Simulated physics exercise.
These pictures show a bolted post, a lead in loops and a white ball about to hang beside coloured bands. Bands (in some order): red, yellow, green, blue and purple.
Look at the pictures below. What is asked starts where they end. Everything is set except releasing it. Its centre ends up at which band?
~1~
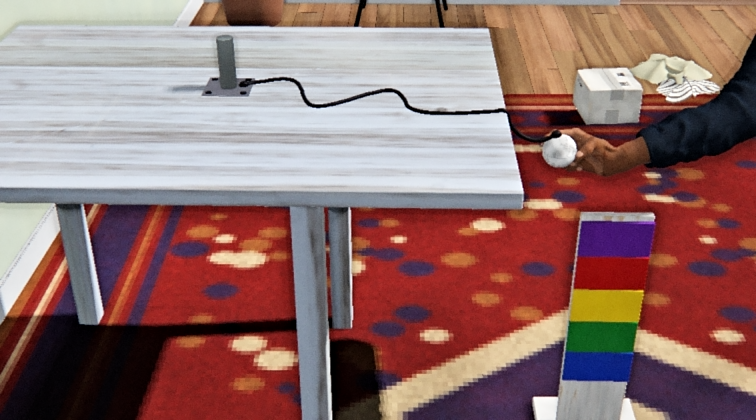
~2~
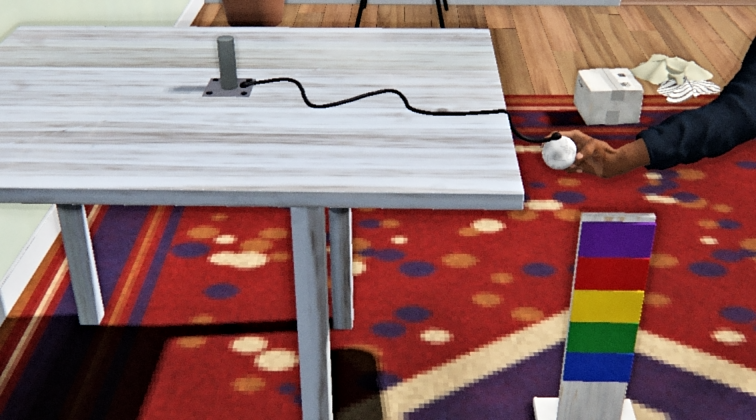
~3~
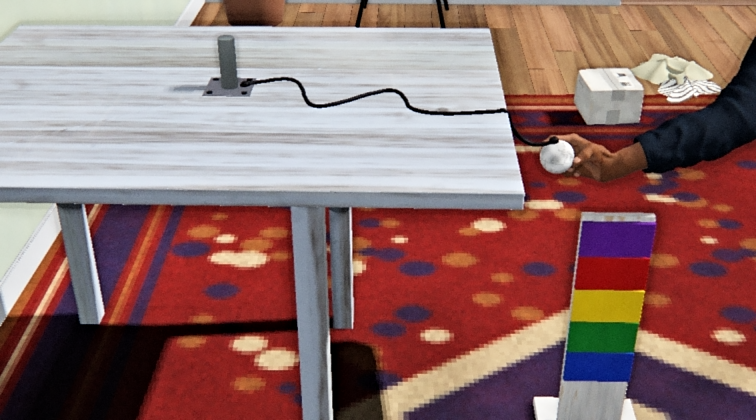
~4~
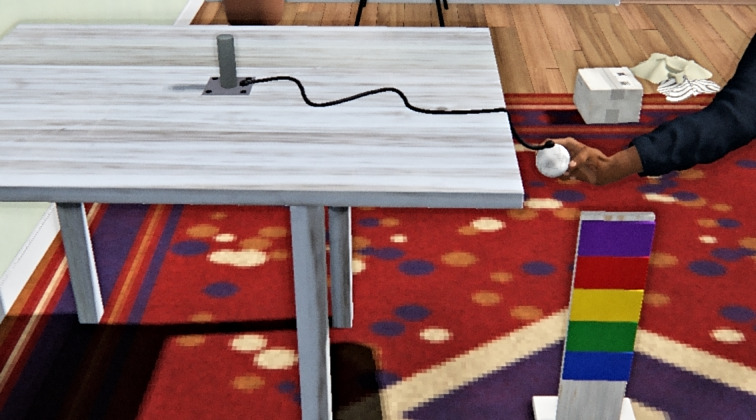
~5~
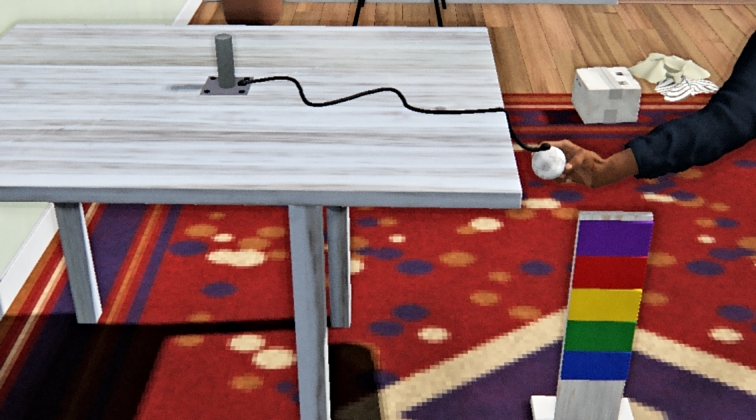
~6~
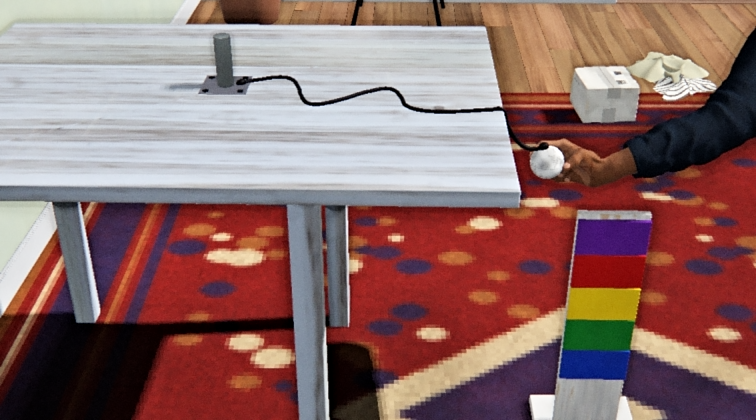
At the red one.
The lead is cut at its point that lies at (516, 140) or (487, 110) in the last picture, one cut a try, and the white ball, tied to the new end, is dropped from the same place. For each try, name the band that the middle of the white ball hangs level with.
Purple; none, it hangs higher.
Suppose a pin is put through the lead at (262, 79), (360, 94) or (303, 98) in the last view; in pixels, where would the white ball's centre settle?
Per try (px, approx.): (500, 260); (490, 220); (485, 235).
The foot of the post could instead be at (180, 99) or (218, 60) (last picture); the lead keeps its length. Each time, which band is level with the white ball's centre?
In turn, purple and then purple.
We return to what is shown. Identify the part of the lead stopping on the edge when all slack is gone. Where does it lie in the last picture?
About (411, 108).
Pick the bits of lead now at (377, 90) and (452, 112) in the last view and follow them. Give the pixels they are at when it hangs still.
End positions: About (437, 100) and about (504, 149).
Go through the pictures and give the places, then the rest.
The first picture shows white ball (559, 151); purple (616, 241); red (611, 275); yellow (607, 307); green (602, 338); blue (598, 368).
The second picture shows white ball (559, 153); lead through (277, 80) (308, 103) (369, 95) (415, 111) (489, 112).
The third picture shows white ball (557, 157).
The fourth picture shows white ball (553, 161); lead through (277, 79) (308, 102) (369, 93) (415, 109) (489, 111).
The fifth picture shows white ball (548, 163).
The sixth picture shows white ball (547, 162); lead through (273, 78) (305, 101) (366, 92) (412, 108) (485, 110).
Soon after, ball near (455, 258); level with red.
After that, ball near (511, 264); level with red.
In the end, ball near (503, 266); level with red. The lead holds its middle at red.
